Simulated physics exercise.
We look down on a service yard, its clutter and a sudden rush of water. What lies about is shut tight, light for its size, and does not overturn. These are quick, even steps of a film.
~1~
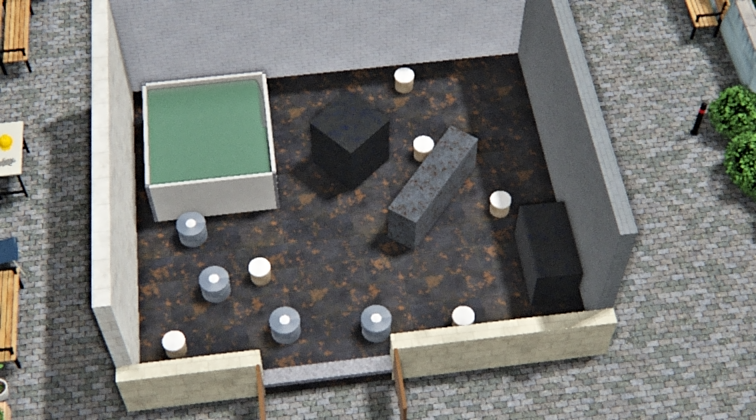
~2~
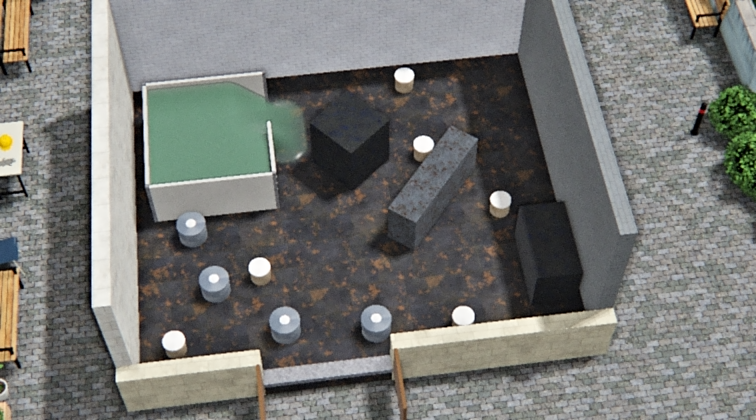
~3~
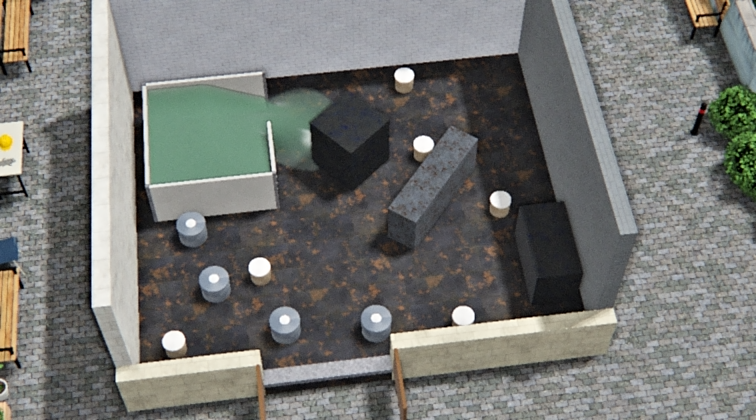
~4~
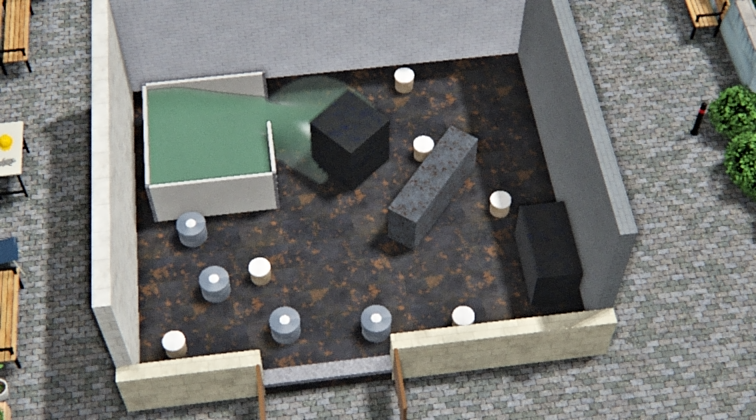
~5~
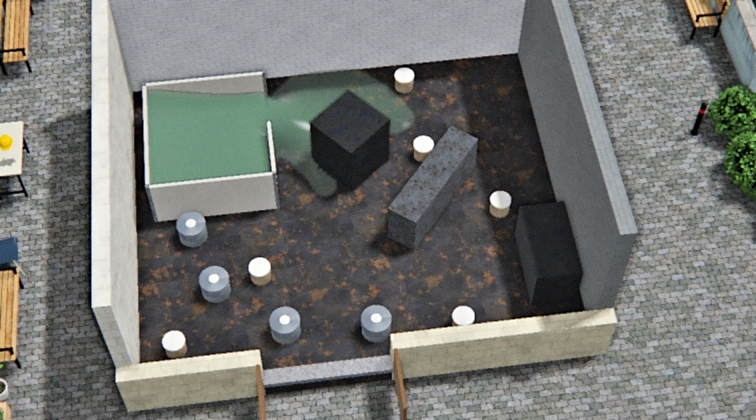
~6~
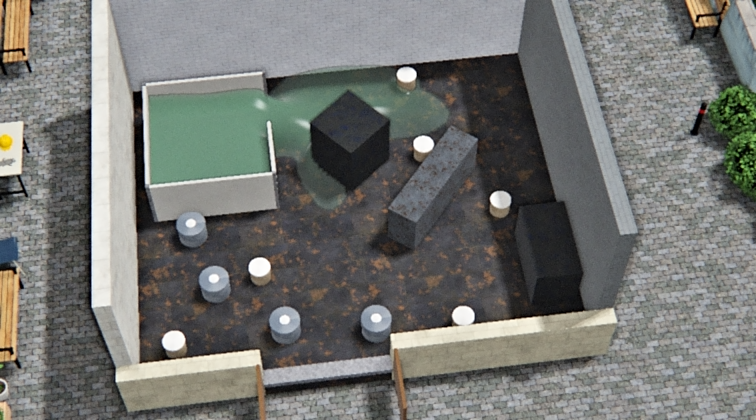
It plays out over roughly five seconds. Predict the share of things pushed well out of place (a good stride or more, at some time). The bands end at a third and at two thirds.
That comes to one to two thirds.
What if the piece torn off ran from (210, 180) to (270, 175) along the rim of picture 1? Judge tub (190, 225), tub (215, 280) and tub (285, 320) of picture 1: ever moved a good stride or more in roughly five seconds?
In turn: Moved that far, moved that far, pushed that far.
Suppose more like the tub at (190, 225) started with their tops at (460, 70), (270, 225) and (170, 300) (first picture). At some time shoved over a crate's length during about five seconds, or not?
In that order: Swept aside, less than that, short of that.
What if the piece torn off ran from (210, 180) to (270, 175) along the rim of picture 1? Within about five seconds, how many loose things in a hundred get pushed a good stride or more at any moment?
Roughly 70 per cent.
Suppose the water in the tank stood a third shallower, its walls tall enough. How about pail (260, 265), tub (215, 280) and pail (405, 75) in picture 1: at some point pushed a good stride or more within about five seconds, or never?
One after the other: No, not that far, swept aside.
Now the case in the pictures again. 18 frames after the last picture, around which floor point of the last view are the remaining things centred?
Close to (337, 280).
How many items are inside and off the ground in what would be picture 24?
That makes 1.
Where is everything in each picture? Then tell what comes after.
In the first frame, a pail at (404, 75) rests on the ground; a tub at (285, 320), on the bottom; 0 of 10 have shifted.
In the second frame, a pail at (404, 75), on the bottom; a tub at (285, 320), on the bottom; 0 of 10 have shifted.
In the third frame, a pail at (404, 75), on the bottom; a tub at (285, 320) rests on the ground; 0 of 10 have shifted.
In the fourth frame, a pail at (404, 75) rests on the ground; a tub at (285, 320), on the bottom; 0 of 10 have shifted.
In the fifth frame, a pail at (404, 75), on the bottom; a tub at (285, 320) rests on the ground; 0 of 10 have shifted.
In the sixth frame, a pail at (407, 74), on the bottom, close to its start; a tub at (285, 320), on the bottom; 0 of 10 have shifted.
A moment on, 1 of 10 are well off their spots; 0 afloat.
Next, 1 of 10 are well off their spots; 1 afloat.
Later, 2 of 10 are well off their spots; 1 afloat.
In the end, 5 of 10 are well off their spots, and 5 have been at some point; 2 afloat.
